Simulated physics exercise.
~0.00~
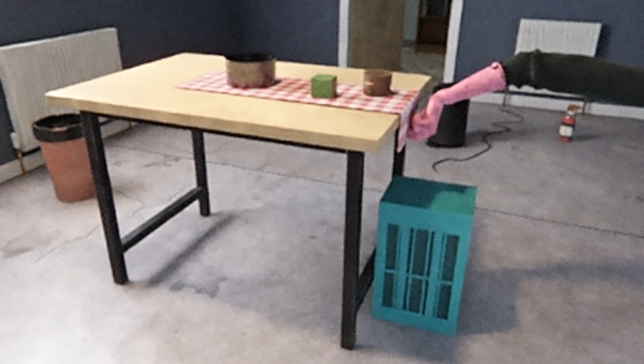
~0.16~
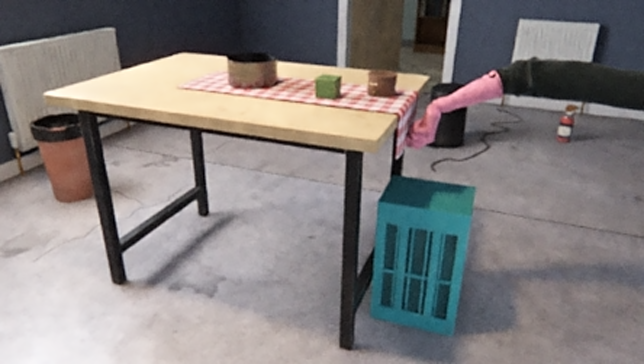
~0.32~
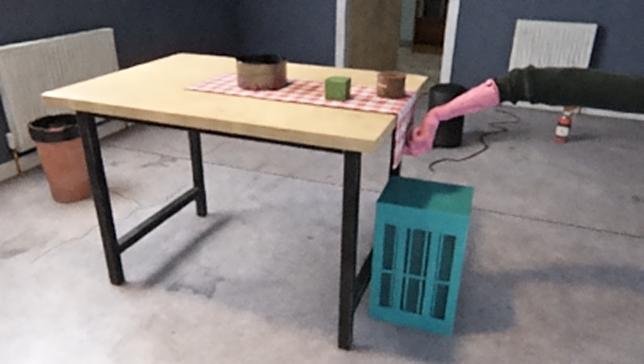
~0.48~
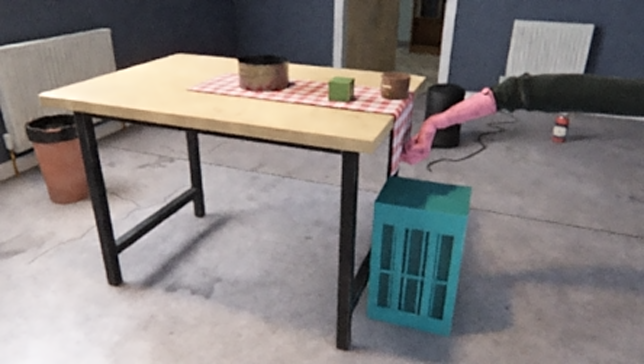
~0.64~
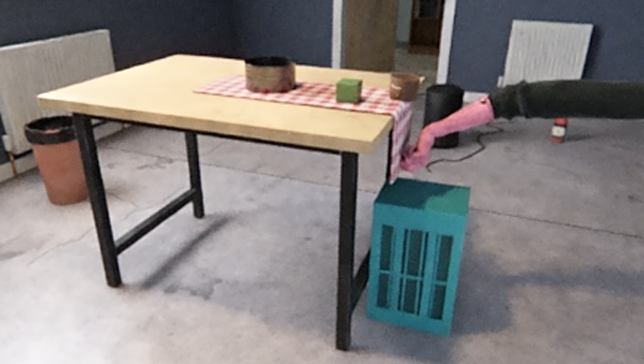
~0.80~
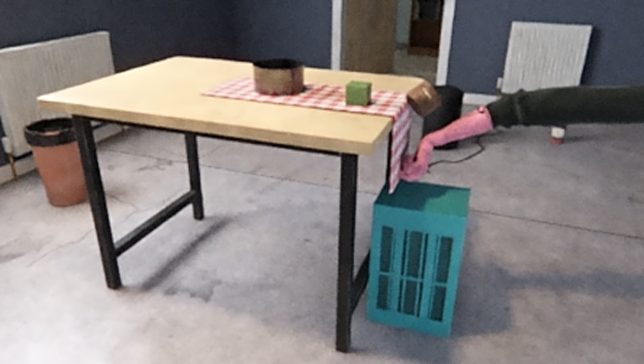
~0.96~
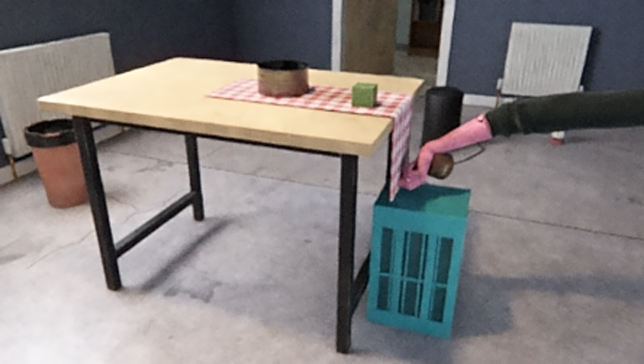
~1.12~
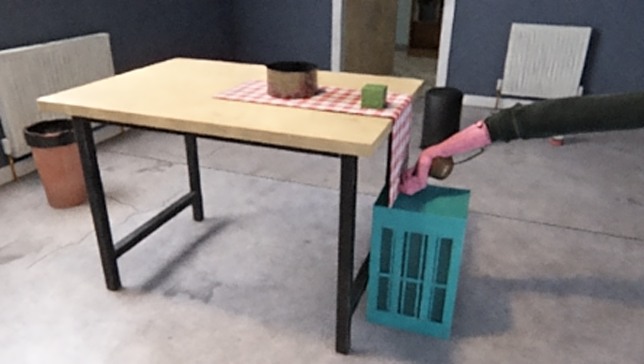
A checkered red scarf, pulled down by a pink-gloved hand, carries a brown tub off the table.
